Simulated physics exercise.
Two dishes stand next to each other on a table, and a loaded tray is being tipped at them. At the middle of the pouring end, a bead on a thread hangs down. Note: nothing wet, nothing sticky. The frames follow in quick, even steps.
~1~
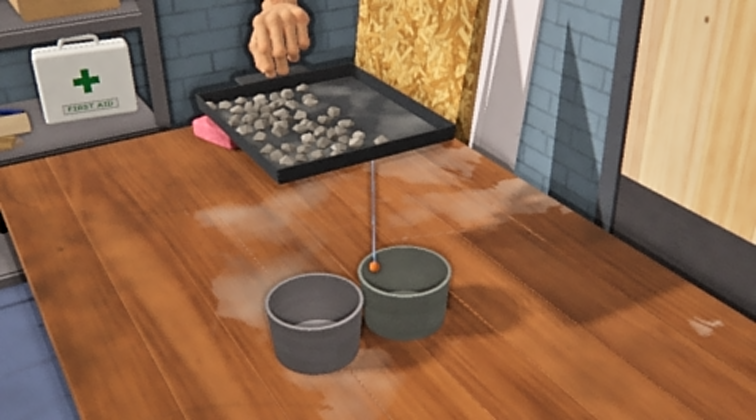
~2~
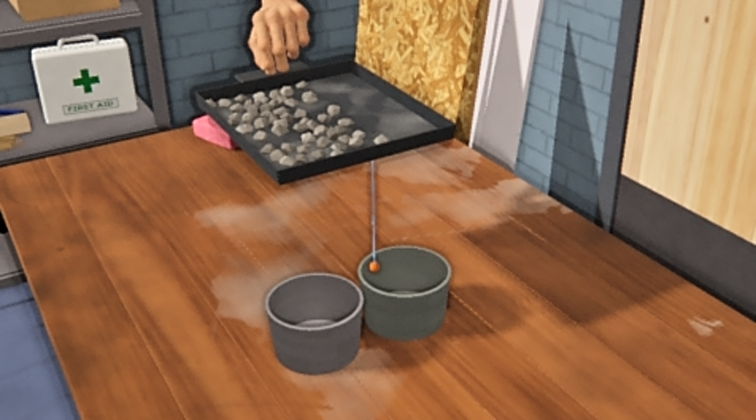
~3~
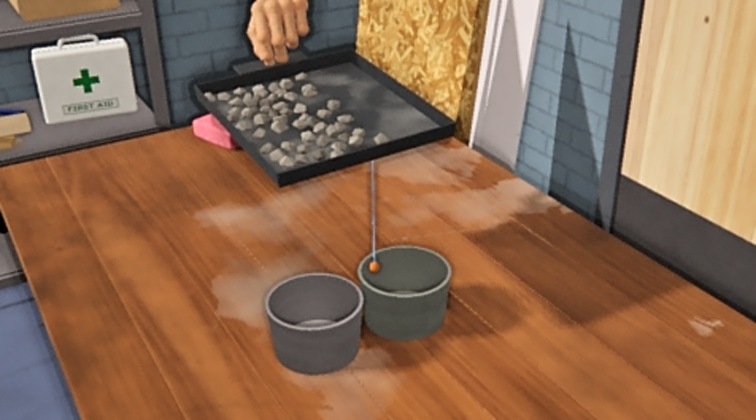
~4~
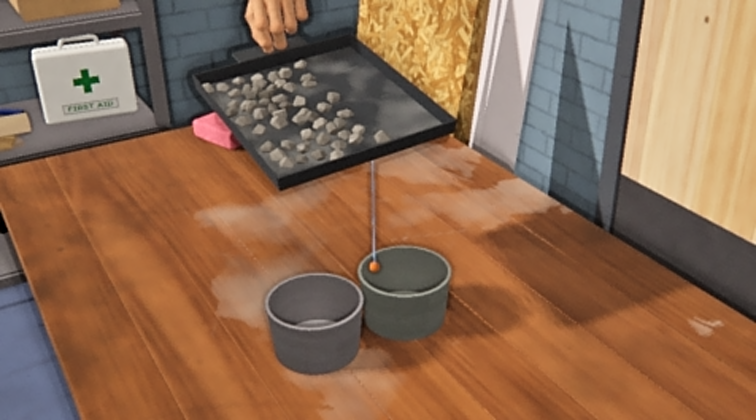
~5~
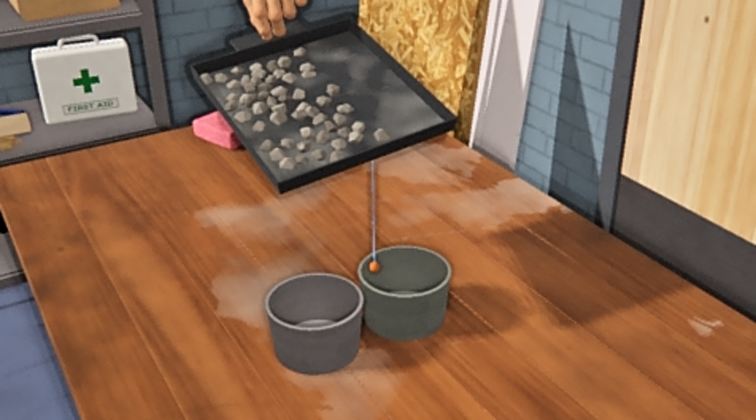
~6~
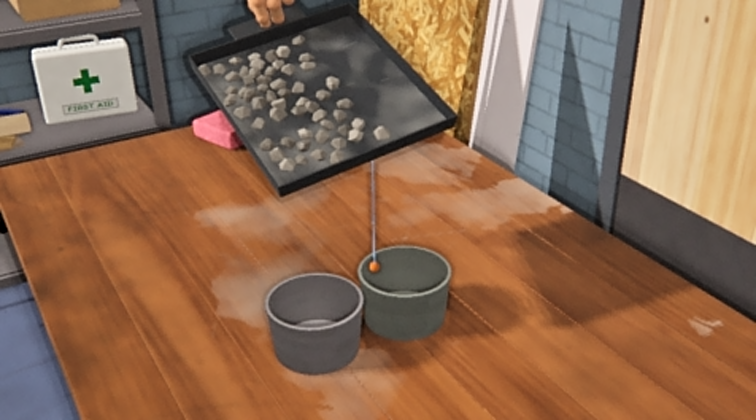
A hand grips the far edge of a black tray of grey gravel above a brown wooden table, seen from a raised, fixed view in a room with blue brick walls. Below sit a grey dish at left and a dark green one at right, near an orange bead hanging on a thread, with a first aid box behind. The tray gradually tilts, its back rising and its front left corner dipping slightly, while the bead stays still.
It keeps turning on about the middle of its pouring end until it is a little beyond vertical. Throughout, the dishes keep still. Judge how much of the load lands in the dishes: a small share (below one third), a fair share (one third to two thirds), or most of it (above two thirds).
Most of it.
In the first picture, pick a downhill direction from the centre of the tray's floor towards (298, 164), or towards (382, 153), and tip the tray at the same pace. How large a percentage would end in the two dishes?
Lab note: Try one about 80 %, try two about 20 %.
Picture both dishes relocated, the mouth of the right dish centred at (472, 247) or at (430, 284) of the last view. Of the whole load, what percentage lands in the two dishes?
The first gives 0 %, the second 60 %.
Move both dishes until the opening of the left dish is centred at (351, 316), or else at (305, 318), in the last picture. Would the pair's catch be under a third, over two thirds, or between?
The earlier try, one to two thirds; the later try, above two thirds.
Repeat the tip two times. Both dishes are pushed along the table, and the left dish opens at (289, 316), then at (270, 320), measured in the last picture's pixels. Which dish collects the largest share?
The first time round it's the one placed on the left, and the next time it's the one placed on the left.
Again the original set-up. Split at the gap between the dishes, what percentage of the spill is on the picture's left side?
That's about 70 per cent of the spill.
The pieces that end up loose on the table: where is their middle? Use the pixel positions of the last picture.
Middle in the last view: Roughly (311, 406).
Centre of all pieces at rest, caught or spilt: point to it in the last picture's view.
Near pixel (314, 345).
Soon after the last picture, tray tipped steeply; nearly all on the tray; a stray few in the air.
A little later, tray tipped past a quarter turn; about a third on the tray; about a third in the left dish; about a quarter outside both; a stray few in the air.
Later still, tray tipped past a quarter turn; most in the left dish; about a quarter outside both.
At rest, tray tipped past a quarter turn; most in the left dish; none in the right dish; about a quarter outside both.
